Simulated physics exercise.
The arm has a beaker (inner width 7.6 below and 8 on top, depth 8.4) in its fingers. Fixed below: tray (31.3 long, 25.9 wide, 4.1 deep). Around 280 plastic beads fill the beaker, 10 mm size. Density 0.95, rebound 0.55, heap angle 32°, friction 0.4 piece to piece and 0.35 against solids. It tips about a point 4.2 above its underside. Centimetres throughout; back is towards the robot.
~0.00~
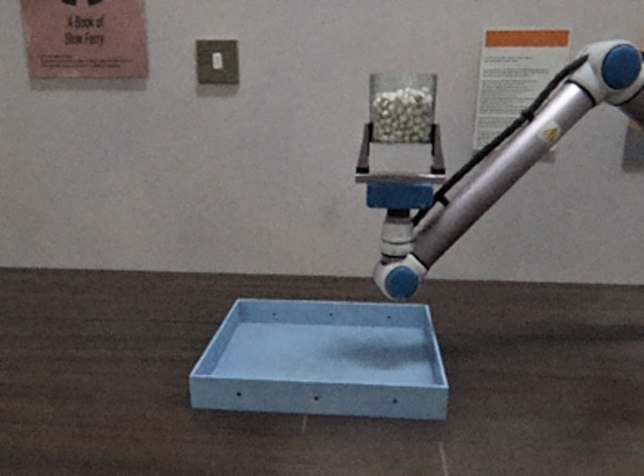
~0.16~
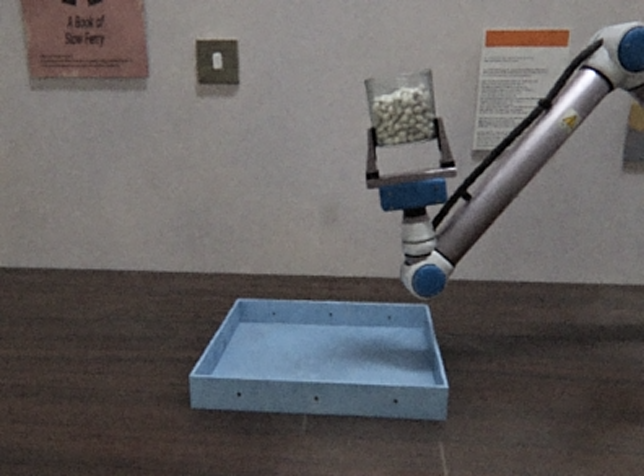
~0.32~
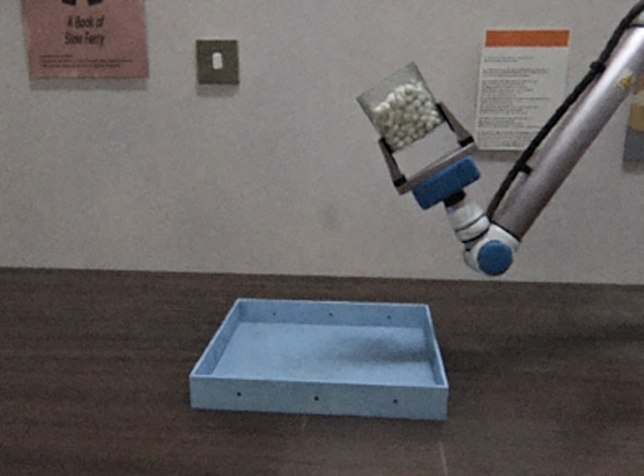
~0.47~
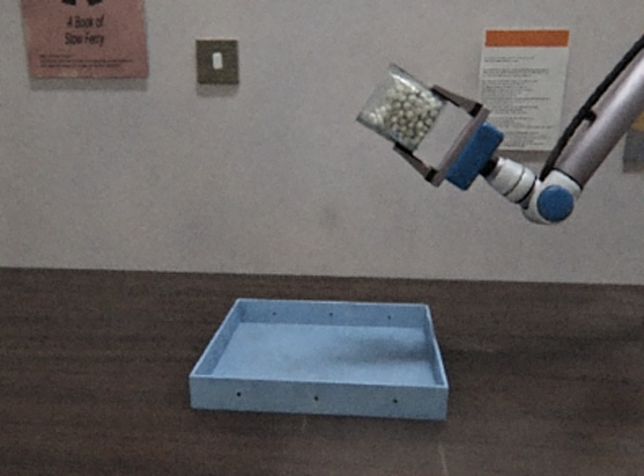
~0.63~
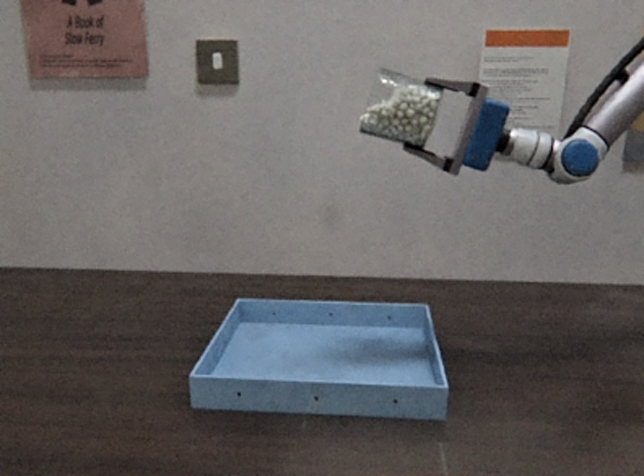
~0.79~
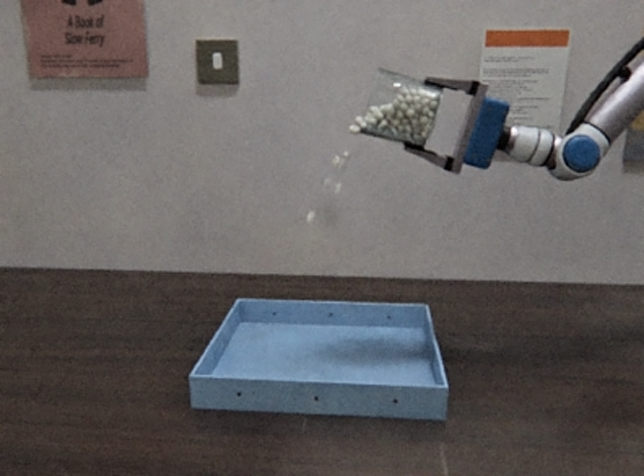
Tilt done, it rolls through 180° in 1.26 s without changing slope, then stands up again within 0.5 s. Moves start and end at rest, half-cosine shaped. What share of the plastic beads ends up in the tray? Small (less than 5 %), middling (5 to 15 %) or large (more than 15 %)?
In the tray the share is large, more than 15 %.
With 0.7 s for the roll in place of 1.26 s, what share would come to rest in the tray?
Then about 15 per cent.
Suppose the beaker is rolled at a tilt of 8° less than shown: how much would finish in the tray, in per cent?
Then about 10 per cent.
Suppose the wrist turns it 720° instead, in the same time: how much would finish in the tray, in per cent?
In that case some 35 per cent.
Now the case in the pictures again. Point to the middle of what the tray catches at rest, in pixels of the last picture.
At about (296, 356).
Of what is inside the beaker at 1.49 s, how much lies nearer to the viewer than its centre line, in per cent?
Roughly 60 per cent.
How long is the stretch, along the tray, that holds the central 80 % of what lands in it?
About 22 cm.
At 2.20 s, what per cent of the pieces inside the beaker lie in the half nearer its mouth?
Some 35 per cent.
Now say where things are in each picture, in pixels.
In the first picture, beaker middle at (402, 110), upright; upper third of the load around (405, 104), from x 375 to 430, top at y 95; 279 in the beaker.
In the second picture, beaker middle at (402, 110), tipped 9°; upper third of the load around (407, 103), from x 375 to 430, top at y 90.
In the third picture, beaker middle at (402, 110), tipped 33°; upper third of the load around (409, 102), from x 375 to 435, top at y 85.
In the fourth picture, beaker middle at (402, 110), tipped 58°; upper third of the load around (410, 100), from x 375 to 440, top at y 85.
In the fifth picture, beaker middle at (402, 110), tipped 74°; upper third of the load around (415, 102), from x 365 to 435, top at y 90.
In the sixth picture, beaker middle at (402, 110), tipped 75°; upper third of the load around (415, 104), from x 310 to 435, top at y 90; 273 in the beaker, 6 in flight or on a rim.
By 1.49 s, tipped 75°, highest piece 39 above the table; 254 in the beaker, 11 in the tray, 14 in flight or on a rim.
By 2.20 s, tipped 60°, highest piece 38 above the table; 219 in the beaker, 49 in the tray, 11 in flight or on a rim.
By 2.75 s, upright, highest piece 39 above the table; 219 in the beaker, 60 in the tray.
By 3.45 s, upright, highest piece 39 above the table; 219 in the beaker, 60 in the tray.
Final count, 219 in the beaker, 60 in the tray. That is 22 % in the tray.
